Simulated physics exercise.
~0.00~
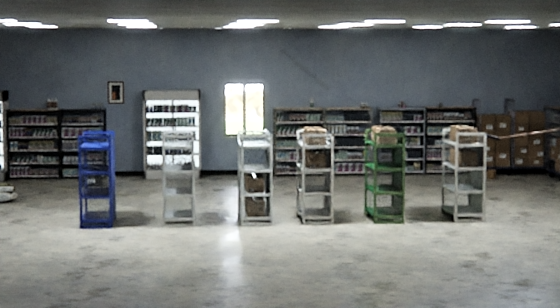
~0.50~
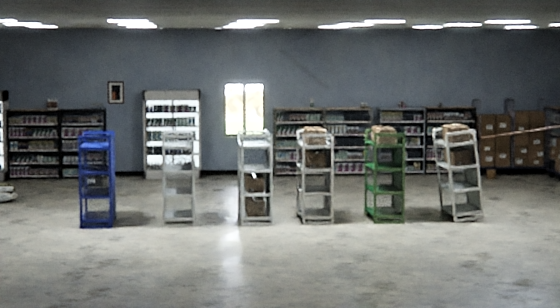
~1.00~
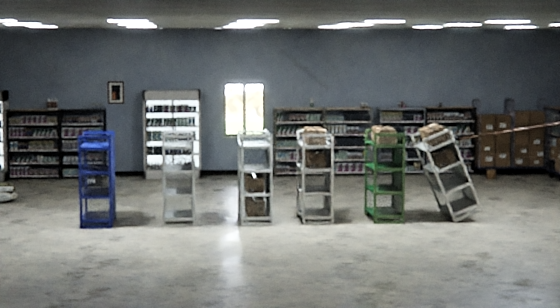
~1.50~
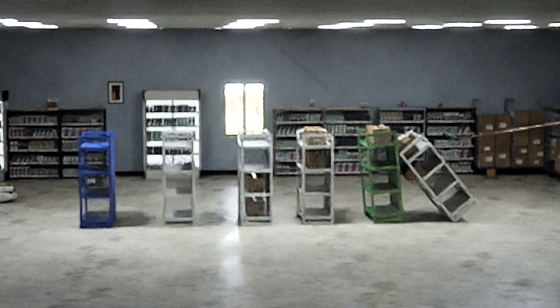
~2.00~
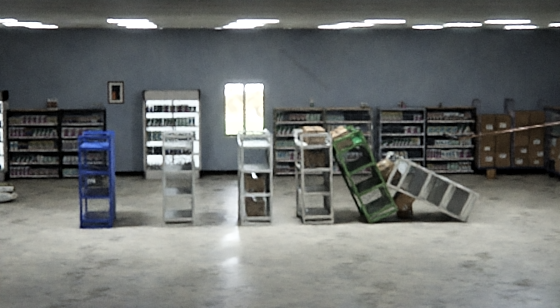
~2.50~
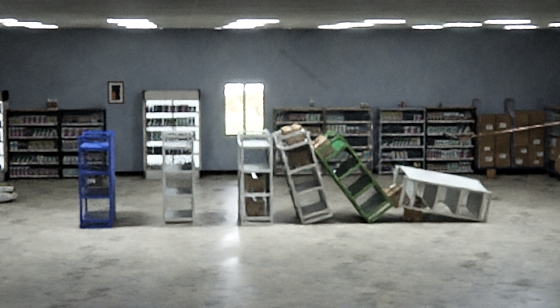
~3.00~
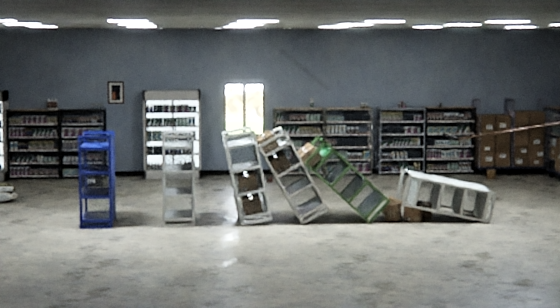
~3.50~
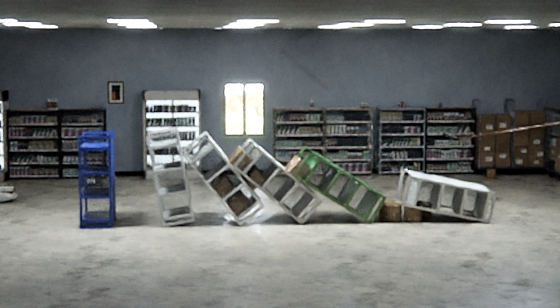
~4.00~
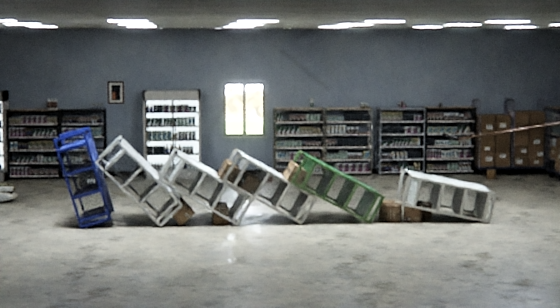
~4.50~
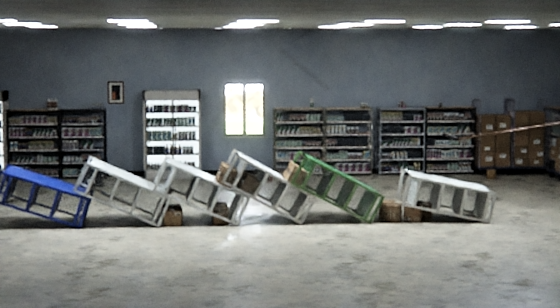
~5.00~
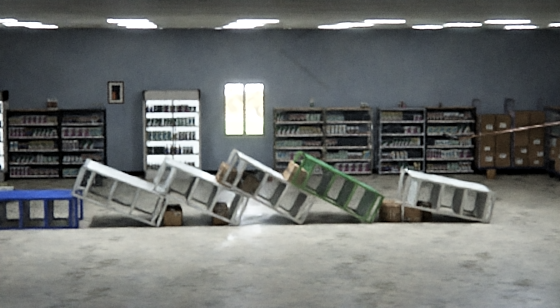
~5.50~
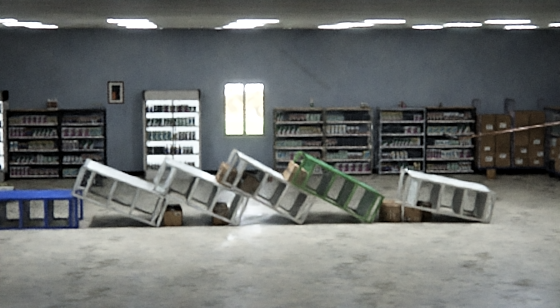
To begin with, six open shelf units stand in a spaced row across a bare concrete floor, some loaded with cartons. The pale unit at the far right tips left, pushed by a thin pole, and leans into the green one. The green unit tilts in turn, while the first slides down low behind it and cartons drop to the floor. One after another, the three pale units to the left topple onto their neighbours. Finally the blue unit at the far left falls and lies flat, with the other five resting at a slant and none left standing.
